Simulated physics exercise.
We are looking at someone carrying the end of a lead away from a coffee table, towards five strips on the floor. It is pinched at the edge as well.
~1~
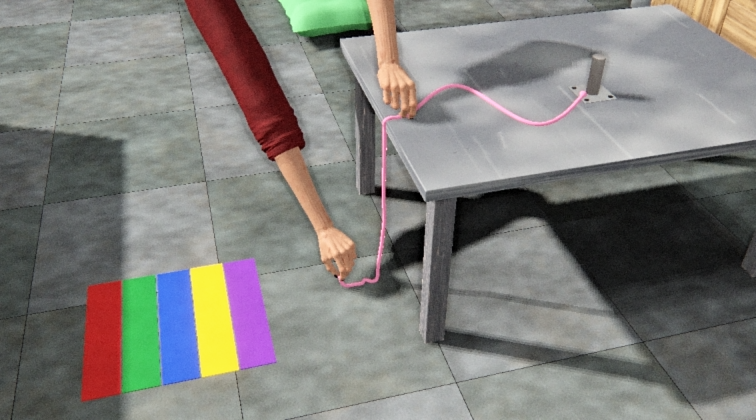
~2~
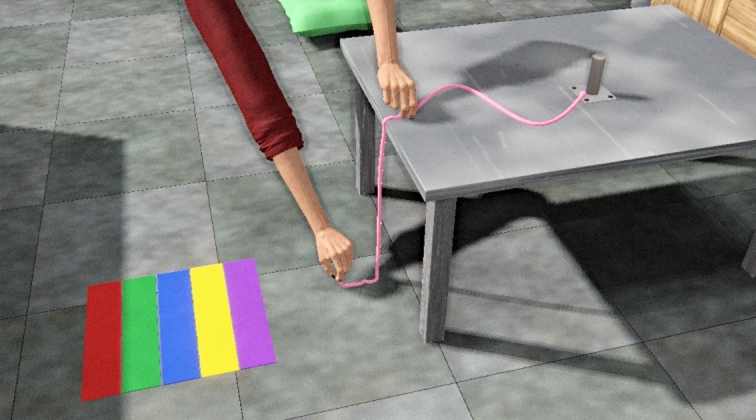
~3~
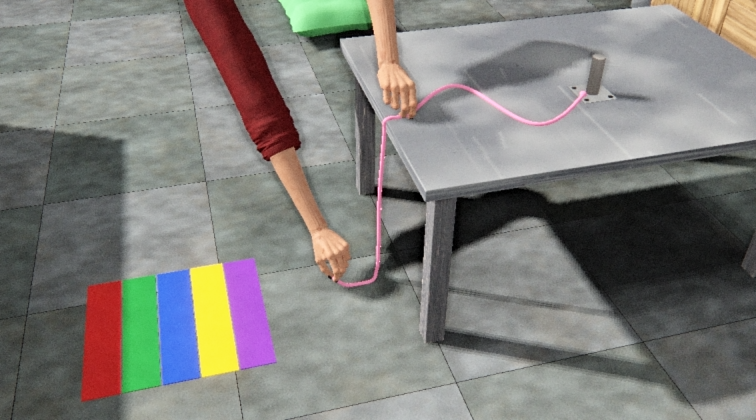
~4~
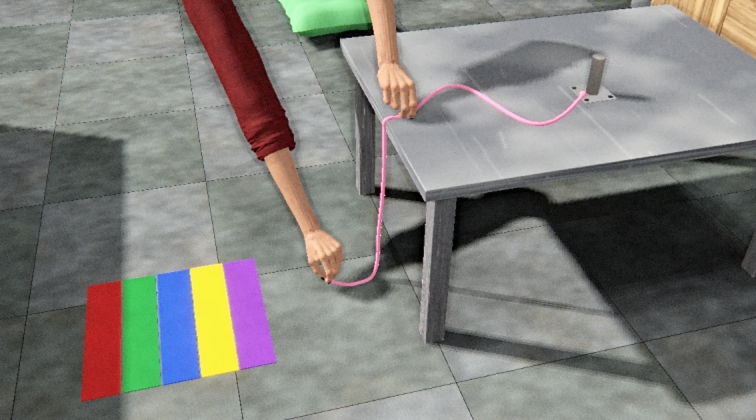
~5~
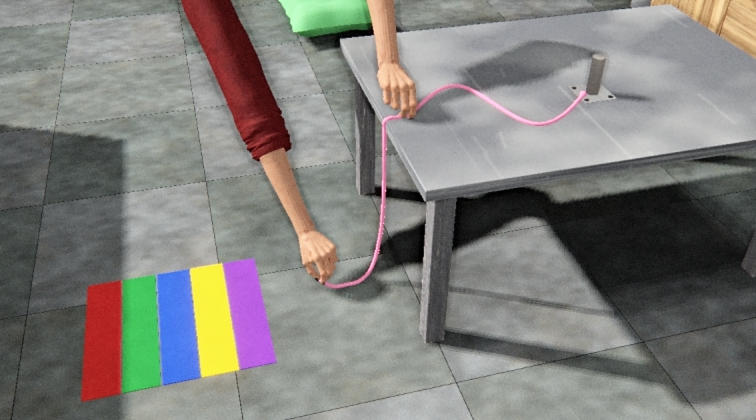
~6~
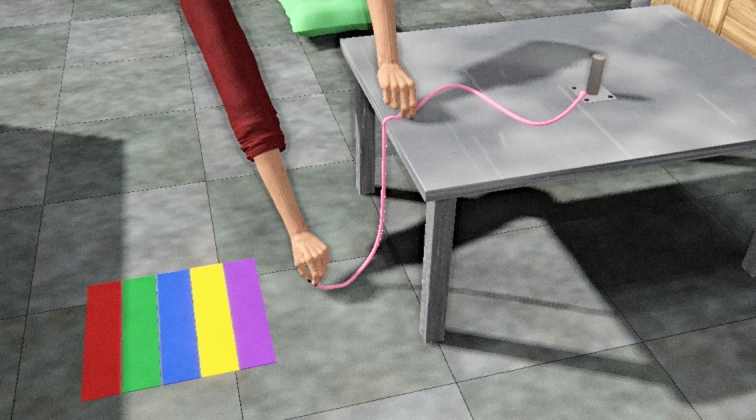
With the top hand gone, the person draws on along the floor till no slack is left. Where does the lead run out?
The end stops over the red strip.
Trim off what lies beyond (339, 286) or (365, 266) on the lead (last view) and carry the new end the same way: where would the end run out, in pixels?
Near (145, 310) and (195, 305).
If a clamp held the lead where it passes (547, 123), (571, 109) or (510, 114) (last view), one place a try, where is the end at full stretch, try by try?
About (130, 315), (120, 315) and (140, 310).
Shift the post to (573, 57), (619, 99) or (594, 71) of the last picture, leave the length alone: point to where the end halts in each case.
Try by try, around (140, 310), (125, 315) and (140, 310).
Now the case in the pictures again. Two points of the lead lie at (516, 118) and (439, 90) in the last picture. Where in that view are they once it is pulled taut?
Near (482, 107) and (378, 126).
Soon after, end near (165, 308); over blue.
After that, end near (127, 315); over green.
At the stop, end near (104, 319); over red. It gets as far as the red strip.
